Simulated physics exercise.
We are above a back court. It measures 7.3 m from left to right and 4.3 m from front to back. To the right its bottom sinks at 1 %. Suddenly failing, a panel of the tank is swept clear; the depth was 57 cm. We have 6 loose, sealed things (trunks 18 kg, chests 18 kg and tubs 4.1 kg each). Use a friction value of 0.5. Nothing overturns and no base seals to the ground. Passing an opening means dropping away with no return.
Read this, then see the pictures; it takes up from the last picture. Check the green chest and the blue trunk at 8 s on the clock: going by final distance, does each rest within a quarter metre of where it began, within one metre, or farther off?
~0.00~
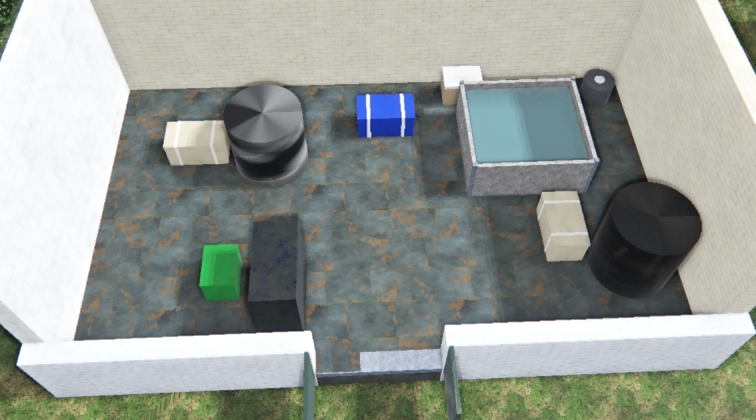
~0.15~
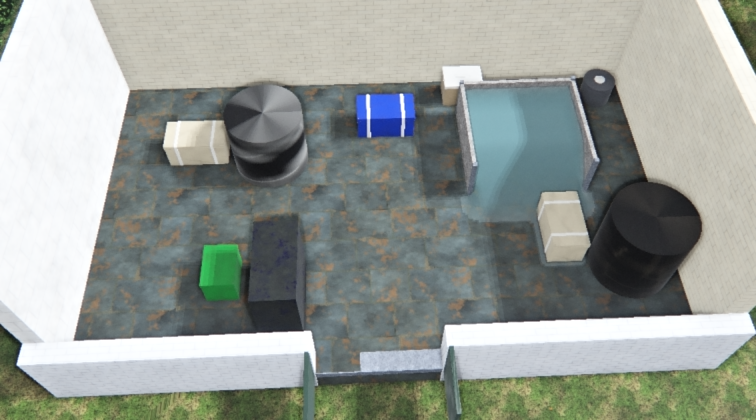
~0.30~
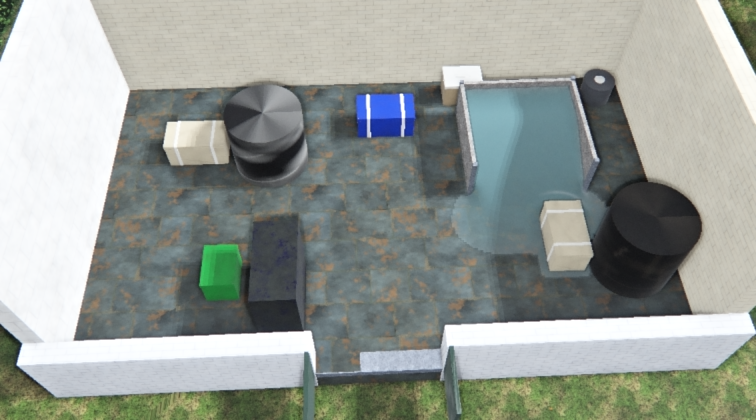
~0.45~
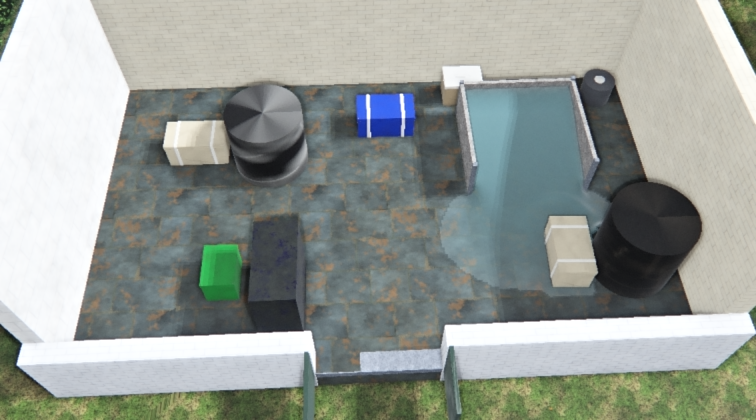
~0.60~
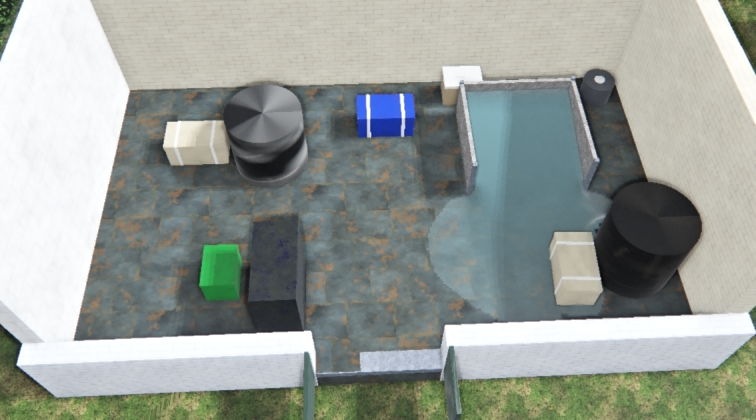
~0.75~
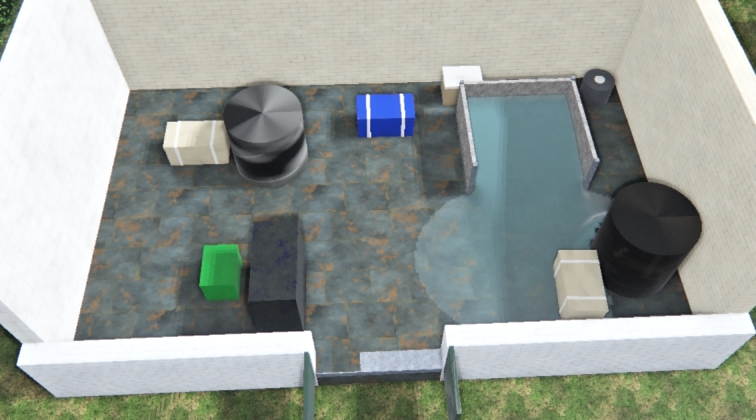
Green chest: Within a quarter metre; blue trunk: Within a quarter metre.
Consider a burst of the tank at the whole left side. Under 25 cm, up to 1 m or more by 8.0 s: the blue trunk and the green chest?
Then the blue trunk goes a great distance and the green chest shifts slightly.
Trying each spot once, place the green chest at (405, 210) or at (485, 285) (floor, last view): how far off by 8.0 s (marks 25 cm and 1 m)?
From the first place it is barely disturbed; from the second it goes well off.
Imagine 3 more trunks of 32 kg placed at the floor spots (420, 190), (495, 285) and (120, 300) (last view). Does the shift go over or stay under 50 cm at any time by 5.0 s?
In order: Below it, above it, below it.
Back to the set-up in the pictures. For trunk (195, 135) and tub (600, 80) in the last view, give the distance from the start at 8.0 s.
Lab note - net shifts in order: 0 cm; 140 cm.
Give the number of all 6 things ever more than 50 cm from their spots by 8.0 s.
The answer here is 2.
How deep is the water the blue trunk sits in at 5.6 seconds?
Somewhere close to 2 cm.
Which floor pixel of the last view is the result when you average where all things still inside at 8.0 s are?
Around (373, 164).
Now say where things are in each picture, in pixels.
In the first picture, the green chest at (218, 265) rests on the ground; the blue trunk at (385, 106) rests on the ground; 2.0 m2 under water; 0 of 6 have shifted.
In the second picture, the green chest at (218, 265), on the bottom; the blue trunk at (385, 106) rests on the ground; 2.8 m2 under water; 0 of 6 have shifted.
In the third picture, the green chest at (218, 265) rests on the ground; the blue trunk at (385, 106) rests on the ground; water covers 3.6 m2; 1 of 6 have shifted.
In the fourth picture, the green chest at (218, 265), on the bottom; the blue trunk at (385, 106) rests on the ground; water covers 4.6 m2; 1 of 6 have shifted.
In the fifth picture, the green chest at (218, 265) rests on the ground; the blue trunk at (385, 106), on the bottom; water covers 5.7 m2; 1 of 6 have shifted.
In the sixth picture, the green chest at (218, 265), on the bottom; the blue trunk at (385, 106) rests on the ground; water covers 6.7 m2; 1 of 6 have shifted.
After 1.6 s the green chest is near (218, 265), 0.0 m from its start, aground; the blue trunk is near (385, 106), 0.0 m from its start, aground; 0 of 6 are out; 1 afloat.
After 3.6 s the green chest is near (218, 265), 0.0 m from its start, aground; the blue trunk is near (385, 106), 0.0 m from its start, aground; 0 of 6 are out; 2 afloat.
After 5.6 s the green chest is near (218, 265), 0.0 m from its start, aground; the blue trunk is near (385, 106), 0.0 m from its start, aground; 0 of 6 are out; 2 afloat.
After 8.0 s the green chest is near (218, 265), 0.0 m from its start, aground; the blue trunk is near (385, 106), 0.0 m from its start, aground; 0 of 6 are out; 1 afloat.
